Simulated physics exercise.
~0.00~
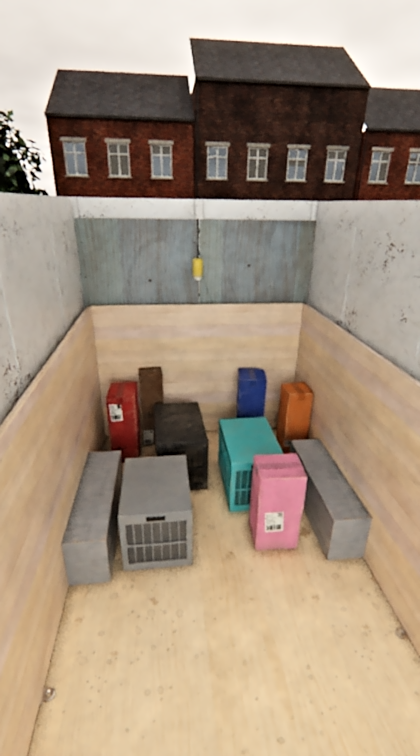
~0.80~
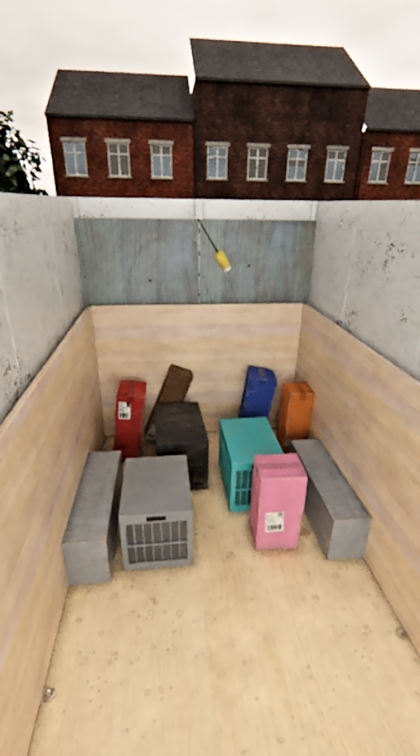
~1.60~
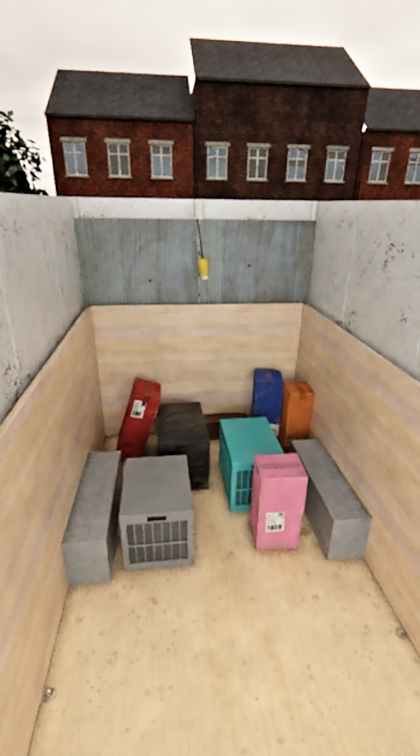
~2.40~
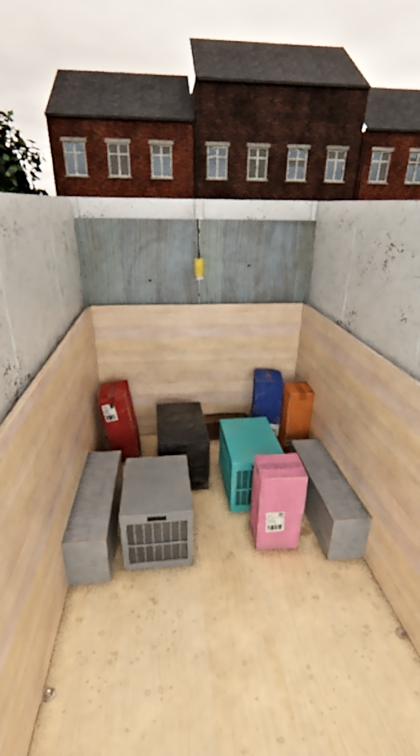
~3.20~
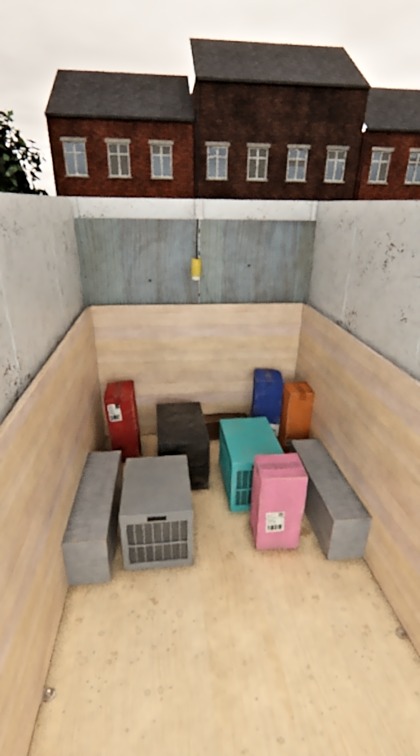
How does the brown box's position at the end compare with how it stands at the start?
At the start the brown box stands upright near the front wall, on the left. By the end it lies on its side farther right, partly hidden behind the chests.
